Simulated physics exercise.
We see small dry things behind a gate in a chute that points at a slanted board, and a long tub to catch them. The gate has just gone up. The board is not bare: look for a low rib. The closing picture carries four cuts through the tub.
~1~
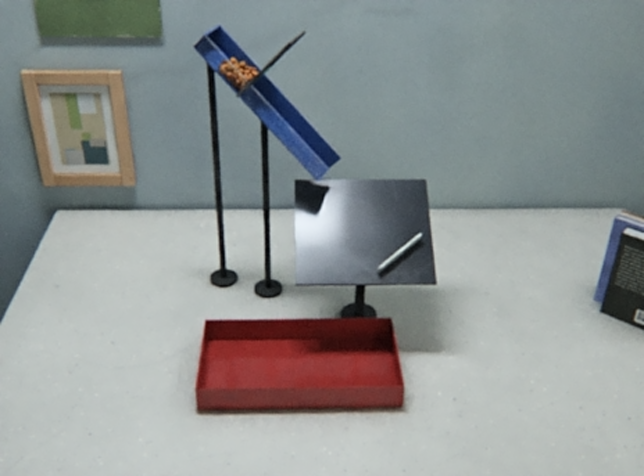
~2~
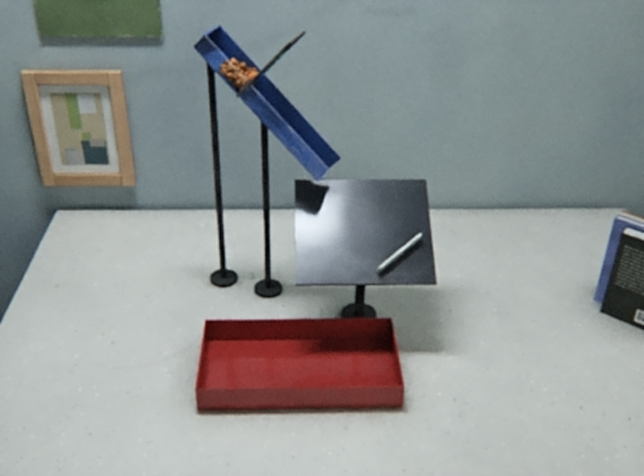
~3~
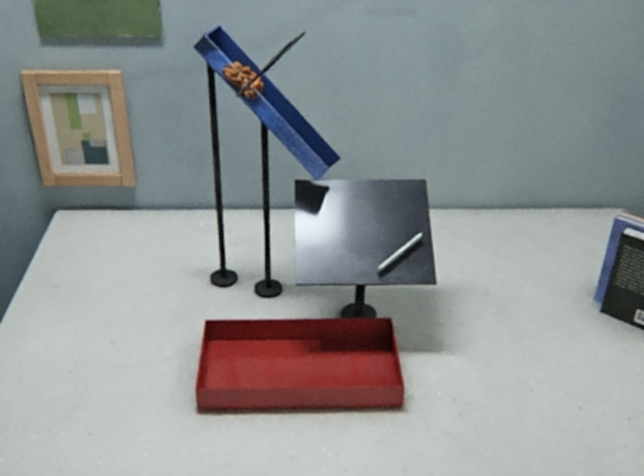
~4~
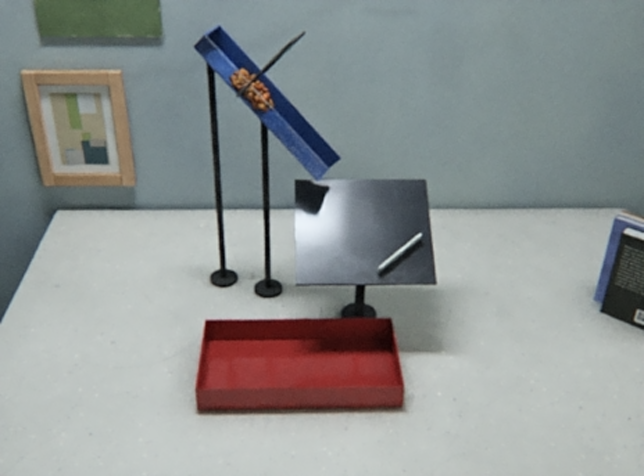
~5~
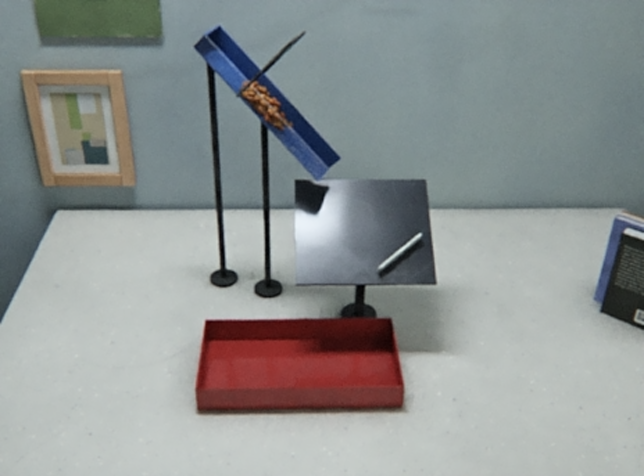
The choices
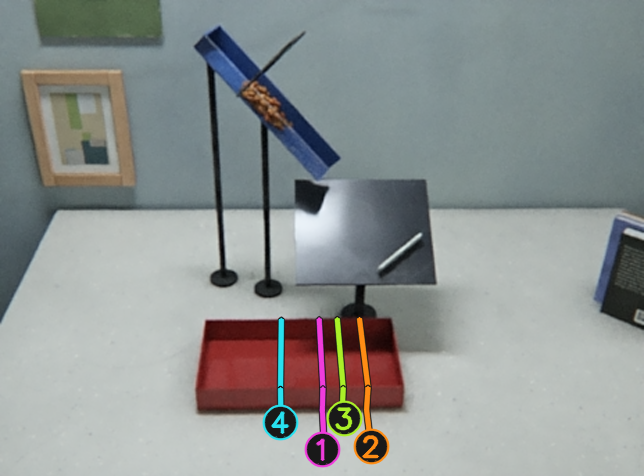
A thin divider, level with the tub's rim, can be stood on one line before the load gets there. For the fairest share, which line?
Take 2.
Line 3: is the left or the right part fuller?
Right.
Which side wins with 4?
Right.
On the marked copy, line 1 crosses the front rim at (322, 387); line 2 crosses the front rim at (367, 387); line 3 crosses the front rim at (343, 387); line 4 crosses the front rim at (280, 388).
For line 1, of what is caught, a stray few on the left of the divider, nearly all on the right.
For line 2, of what is caught, about two thirds on the left of the divider, about a third on the right.
For line 3, of what is caught, a small part on the left of the divider, nearly all on the right.
For line 4, of what is caught, none on the left of the divider, all on the right.
